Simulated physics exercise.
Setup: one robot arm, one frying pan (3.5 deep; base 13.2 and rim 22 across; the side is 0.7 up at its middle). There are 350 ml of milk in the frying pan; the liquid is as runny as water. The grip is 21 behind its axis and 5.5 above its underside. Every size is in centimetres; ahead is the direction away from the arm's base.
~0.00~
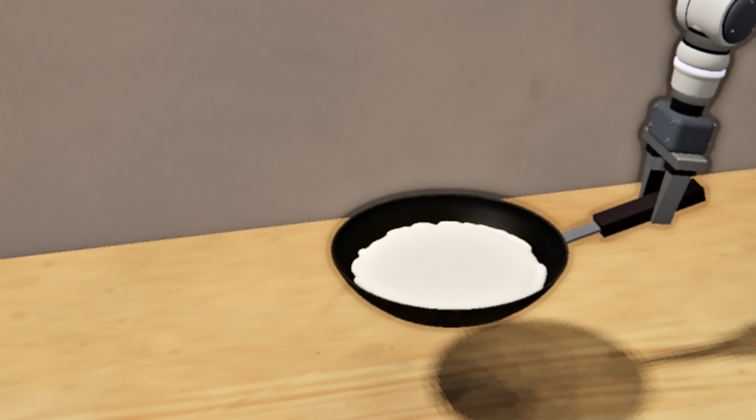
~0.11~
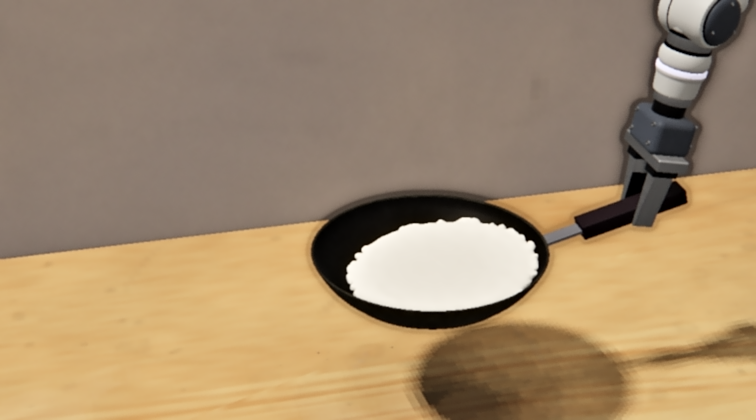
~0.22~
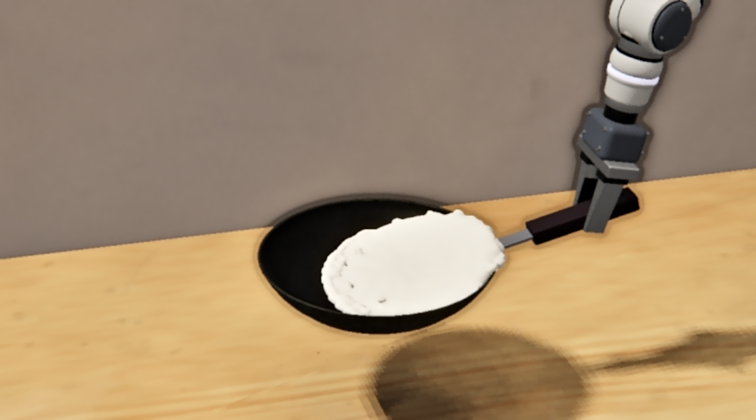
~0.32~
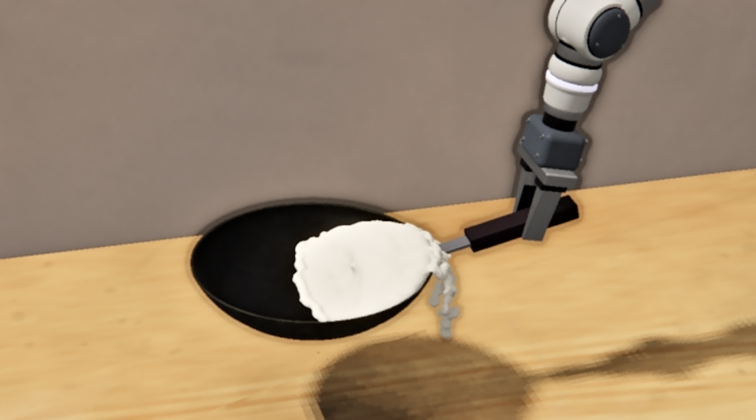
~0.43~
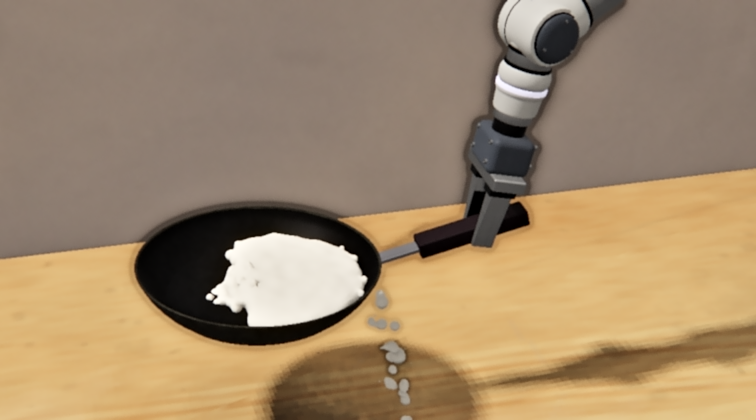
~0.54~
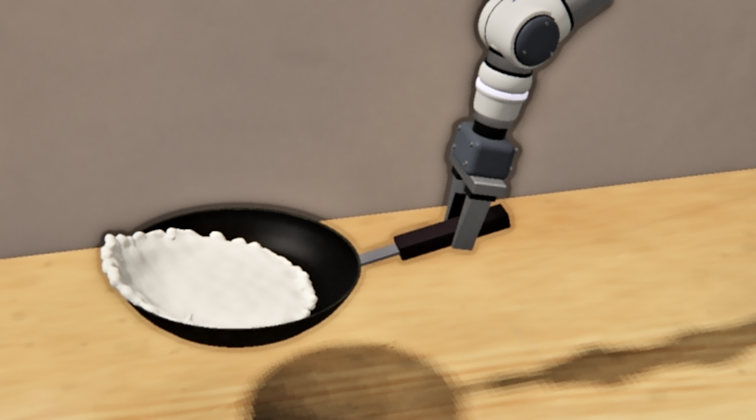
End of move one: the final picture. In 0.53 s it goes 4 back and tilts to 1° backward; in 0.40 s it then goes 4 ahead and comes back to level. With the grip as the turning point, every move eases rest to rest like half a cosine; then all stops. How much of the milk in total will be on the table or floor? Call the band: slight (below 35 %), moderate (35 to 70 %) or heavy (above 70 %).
Moderate.
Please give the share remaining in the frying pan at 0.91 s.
That would be close to 60 percent of the start.
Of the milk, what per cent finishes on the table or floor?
Roughly 45 per cent.
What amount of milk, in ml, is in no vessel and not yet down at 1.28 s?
About 5 ml.
By 0.91 s, tilted 1° backward, liquid up to 18 above the table; 215 ml in the frying pan, 130 ml on the table or floor, 5 ml in the air or running down outside.
By 1.28 s, level, liquid up to 17 above the table; 190 ml in the frying pan, 150 ml on the table or floor, 5 ml in the air or running down outside.
By 1.67 s, level, liquid up to 17 above the table; 190 ml in the frying pan, 155 ml on the table or floor.
By 2.47 s, level, liquid up to 15 above the table; 190 ml in the frying pan, 160 ml on the table or floor.
Final state, 190 ml in the frying pan, 160 ml on the table or floor. That is 45 % on the table or floor.
